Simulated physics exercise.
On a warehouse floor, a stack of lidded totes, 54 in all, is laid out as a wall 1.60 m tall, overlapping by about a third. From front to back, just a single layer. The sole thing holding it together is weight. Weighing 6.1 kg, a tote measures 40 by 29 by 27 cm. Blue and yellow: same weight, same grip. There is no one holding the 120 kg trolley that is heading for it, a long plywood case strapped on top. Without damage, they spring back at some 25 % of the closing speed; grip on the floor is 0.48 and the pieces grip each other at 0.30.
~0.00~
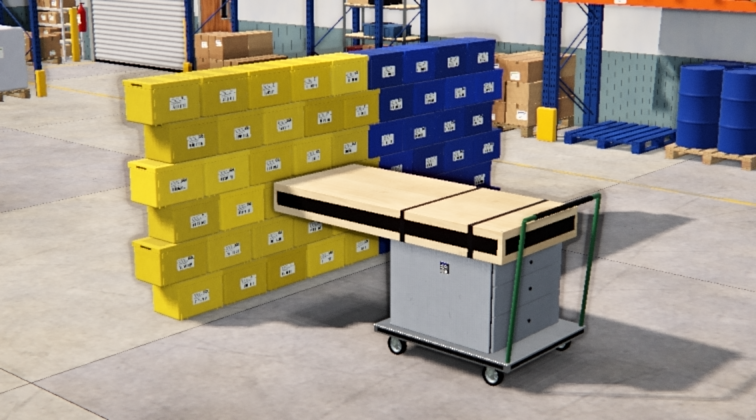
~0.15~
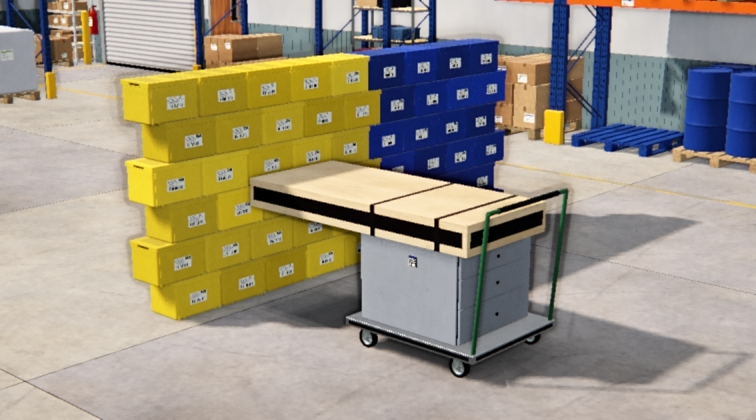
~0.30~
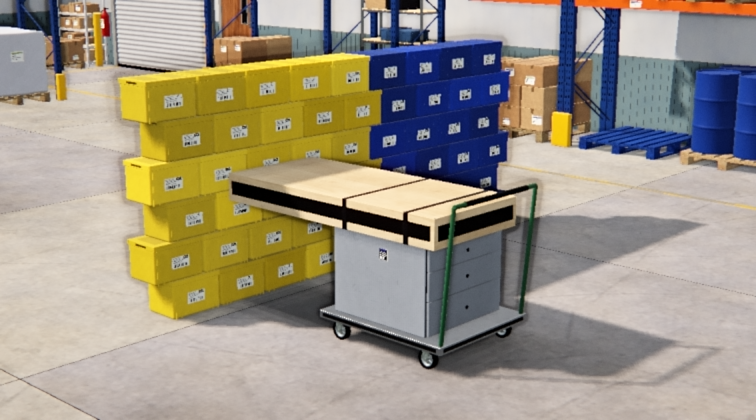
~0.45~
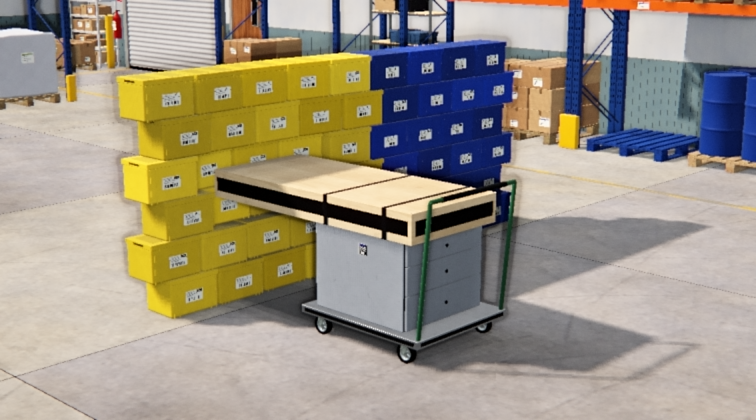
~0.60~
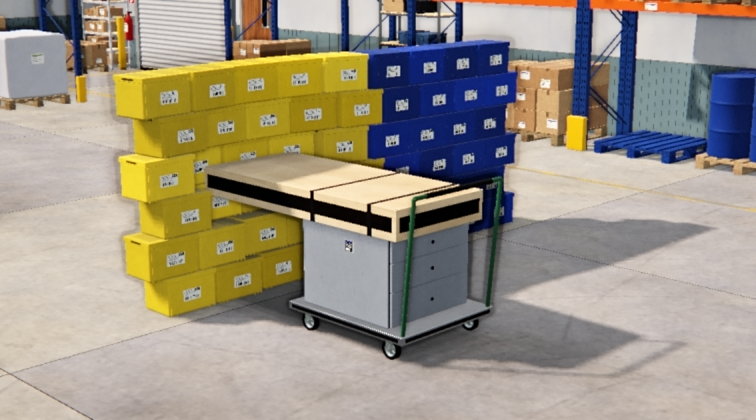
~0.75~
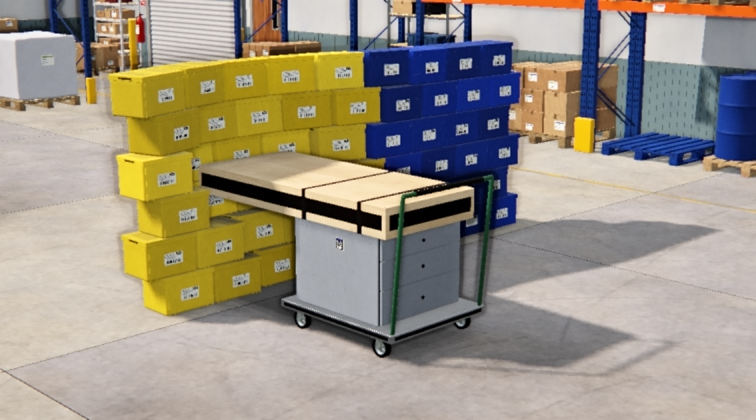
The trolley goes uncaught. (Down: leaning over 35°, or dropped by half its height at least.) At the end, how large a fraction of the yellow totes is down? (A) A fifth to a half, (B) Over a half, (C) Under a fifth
Over a half.
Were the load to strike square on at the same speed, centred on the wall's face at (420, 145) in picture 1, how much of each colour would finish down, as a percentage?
Result - blue: 70 %; yellow: 10 %.
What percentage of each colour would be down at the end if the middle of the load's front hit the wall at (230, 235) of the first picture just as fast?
That hit would leave blue at 0 and yellow at 60 per cent down.
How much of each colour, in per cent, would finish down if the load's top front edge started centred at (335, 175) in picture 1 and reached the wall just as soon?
Down at the end: Blue 0 per cent, yellow 60 per cent.
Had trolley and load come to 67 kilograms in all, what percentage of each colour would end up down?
Share down - blue: 0; yellow: 0 (per cent).
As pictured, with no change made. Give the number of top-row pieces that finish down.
A total of 6.
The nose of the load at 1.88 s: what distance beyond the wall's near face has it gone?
Some 40 cm beyond.
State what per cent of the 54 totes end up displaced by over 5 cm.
35 percent.
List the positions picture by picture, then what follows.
In the first frame (each place is the centre of the face we see best; the camera moves round a little), load (280, 193) 42 cm short of the wall; top yellow tote (226, 95); top blue tote (482, 57); all as stacked.
The second frame shows load (256, 188) 22 cm short of the wall; top yellow tote (225, 95).
The third frame shows load (235, 183) 16 mm short of the wall; top yellow tote (223, 94).
The fourth frame shows load (220, 179) 12 cm into the wall's line; top yellow tote (221, 92); 10 have shifted.
The fifth frame shows load (210, 176) 20 cm into the wall's line; top yellow tote (216, 89) moved 52 mm; 17 have shifted.
The sixth frame shows load (204, 174) 25 cm into the wall's line; top yellow tote (207, 86) moved 13 cm; top blue tote (498, 59); steepest lean 6°, the tote at (215, 198); 21 have shifted.
By 1.40 s, load 37 cm past the wall's line, still rolling; 8 of the 30 yellow totes down (8 of 54 in all colours); top yellow tote tilted 16°.
By 1.88 s, load 40 cm past the wall's line, stopped; 19 of the 30 yellow totes down (20 of 54 in all colours); top yellow tote on its side.
When it is over (3.6 s), load 40 cm past the wall's line, stopped; 19 of the 30 yellow totes down (20 of 54 in all colours); top yellow tote on its side; top blue tote unmoved. That is 63 per cent. In pixels of the last frame, middles, top yellow tote near (143, 214), top blue tote near (485, 58).
